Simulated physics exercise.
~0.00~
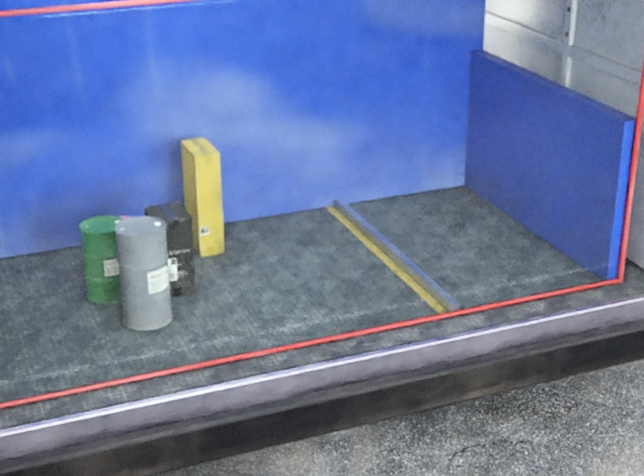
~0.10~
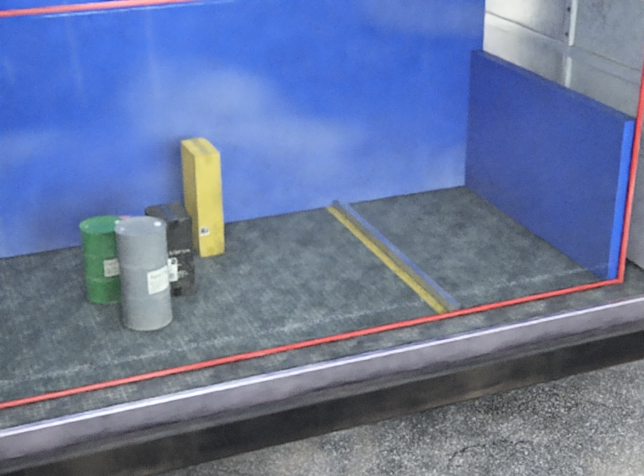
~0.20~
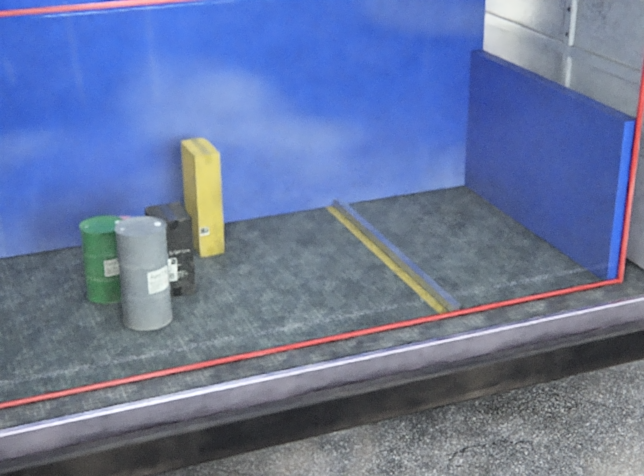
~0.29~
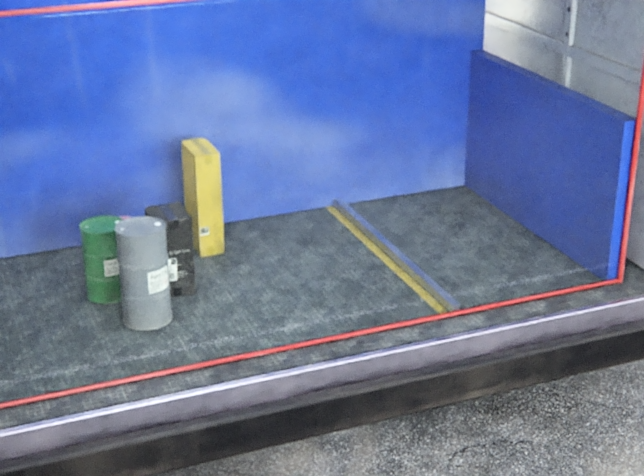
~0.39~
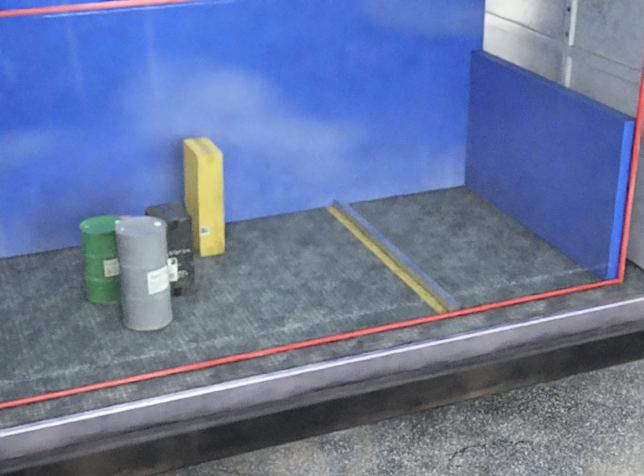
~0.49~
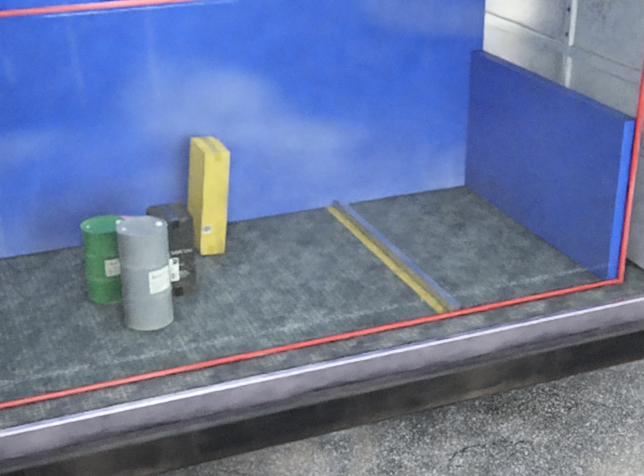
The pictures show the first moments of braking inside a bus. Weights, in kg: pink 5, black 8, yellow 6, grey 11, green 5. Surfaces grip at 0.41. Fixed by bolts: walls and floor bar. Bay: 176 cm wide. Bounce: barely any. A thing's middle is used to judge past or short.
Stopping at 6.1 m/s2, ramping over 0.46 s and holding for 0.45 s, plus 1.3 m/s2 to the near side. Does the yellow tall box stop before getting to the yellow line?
Yes: Final spot: Before the line.
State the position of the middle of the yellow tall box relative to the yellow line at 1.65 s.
It is roughly 30 cm short of the mark.
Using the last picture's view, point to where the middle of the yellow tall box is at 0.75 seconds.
It would be at about (245, 198) then.
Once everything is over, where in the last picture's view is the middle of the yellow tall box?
In the last picture it ends at roughly (308, 225).
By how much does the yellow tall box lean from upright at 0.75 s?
Roughly 50°.
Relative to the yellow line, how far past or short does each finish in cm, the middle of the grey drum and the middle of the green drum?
Grey drum: 90 cm short; green drum: 100 cm short.
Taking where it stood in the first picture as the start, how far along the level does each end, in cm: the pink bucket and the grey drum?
The pink bucket has moved 70 and the grey drum 70.
After 0.75 s the yellow tall box is 71 cm short of the yellow line, tilted 45°, near (245, 198) in the last picture's view; the grey drum 146 cm short of the yellow line, tilted 0°.
After 1.15 s the yellow tall box is 32 cm short of the yellow line, tilted 90°, near (308, 225) in the last picture's view.
After 1.65 s the yellow tall box is 32 cm short of the yellow line, tilted 90°, near (308, 225) in the last picture's view; the grey drum 91 cm short of the yellow line, tilted 0°.
Final state at 3.3 s, pink bucket stops short of the yellow line; black pack stops short of the yellow line; yellow tall box stops short of the yellow line; grey drum stops short of the yellow line; green drum stops short of the yellow line.
